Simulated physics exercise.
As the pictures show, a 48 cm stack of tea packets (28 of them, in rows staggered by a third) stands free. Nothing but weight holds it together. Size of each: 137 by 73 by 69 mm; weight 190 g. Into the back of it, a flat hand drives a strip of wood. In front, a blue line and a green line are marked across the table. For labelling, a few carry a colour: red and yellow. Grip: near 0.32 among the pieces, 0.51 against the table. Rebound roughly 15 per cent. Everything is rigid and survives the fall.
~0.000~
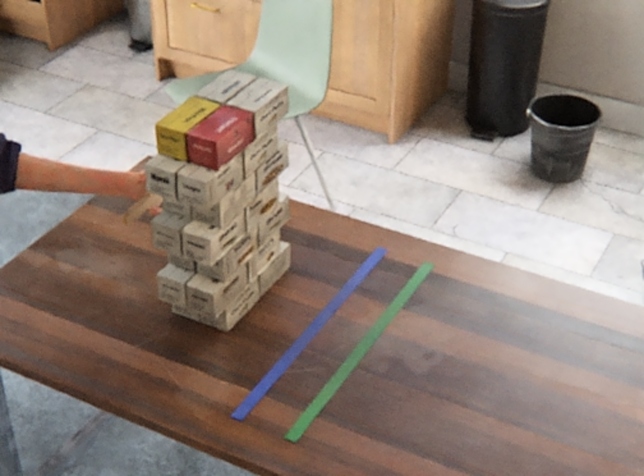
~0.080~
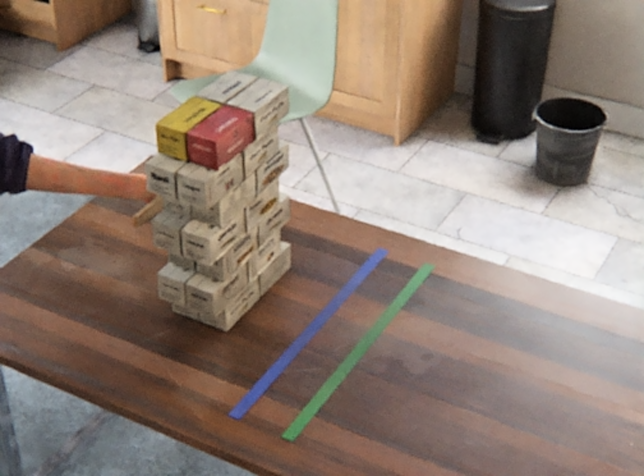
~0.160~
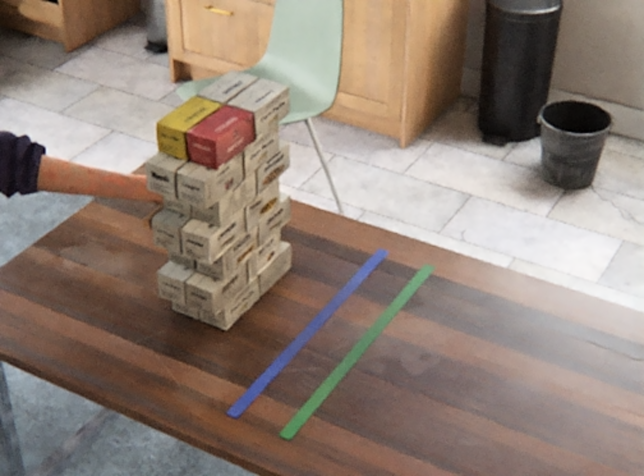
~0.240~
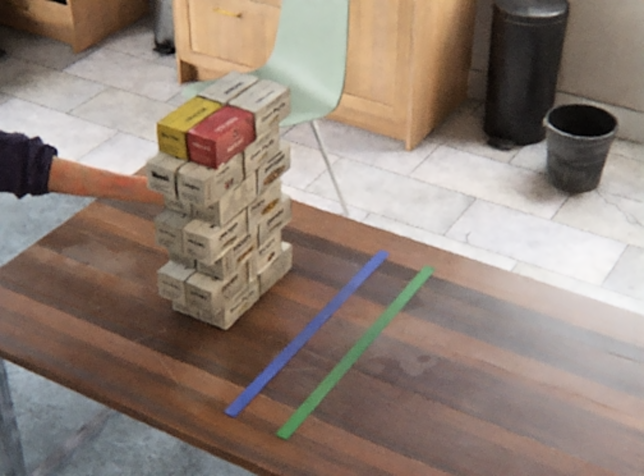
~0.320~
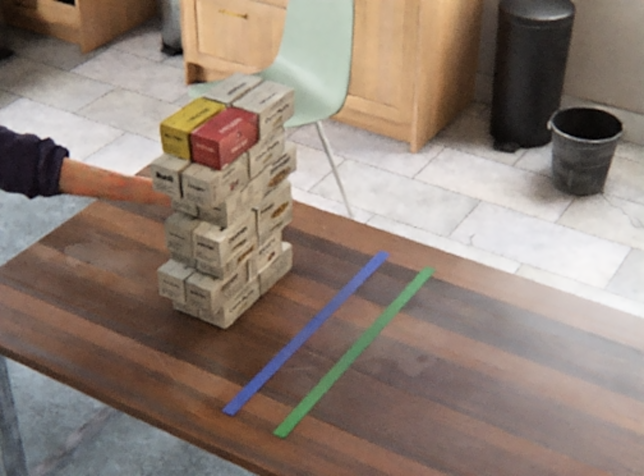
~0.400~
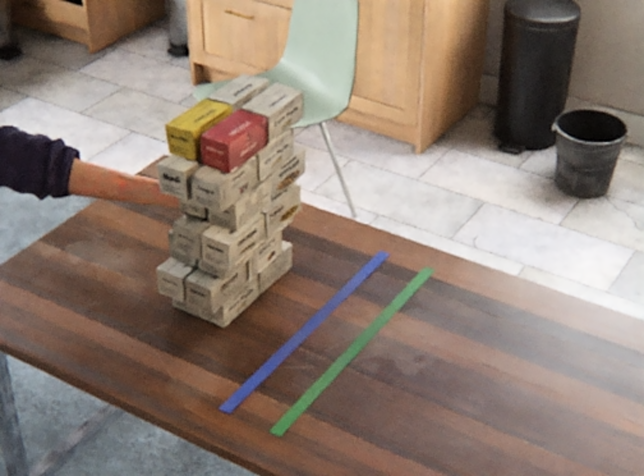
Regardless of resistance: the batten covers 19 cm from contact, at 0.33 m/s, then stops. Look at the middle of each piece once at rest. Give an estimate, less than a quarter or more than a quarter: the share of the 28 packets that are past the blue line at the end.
More than a quarter.
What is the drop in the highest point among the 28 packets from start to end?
The top ends up some 27 cm lower.
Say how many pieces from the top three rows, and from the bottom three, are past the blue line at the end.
From above 8, from below 2.
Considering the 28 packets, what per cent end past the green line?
About 25 percent of them.
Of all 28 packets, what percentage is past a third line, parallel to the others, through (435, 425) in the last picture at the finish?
Estimate: About 0 percent.
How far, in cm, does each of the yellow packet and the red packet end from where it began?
Yellow 34, red 68.
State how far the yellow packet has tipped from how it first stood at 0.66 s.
Angle at that time, about 10 degrees.
Around 0.50 s, none of the 28 packets past the blue line, 22 disturbed; red packet tipped 7°; yellow packet tipped 5°.
Around 0.66 s, 4 of the 28 packets past the blue line; red packet tipped 30°, 44 mm lower; yellow packet tipped 8°.
Around 0.82 s, 8 of the 28 packets past the blue line; red packet tipped 74°, 24 cm lower; yellow packet tipped 28°, 51 mm lower.
Around 1.02 s, 14 of the 28 packets past the blue line; red packet on its side; yellow packet tipped 62°, 16 cm lower.
Finally (1.6 s), 14 of the 28 packets past the blue line; red packet on its side; yellow packet 27 cm lower. That is 50 per cent. Seen by the last camera, middles, red packet near (439, 380), yellow packet near (274, 262).
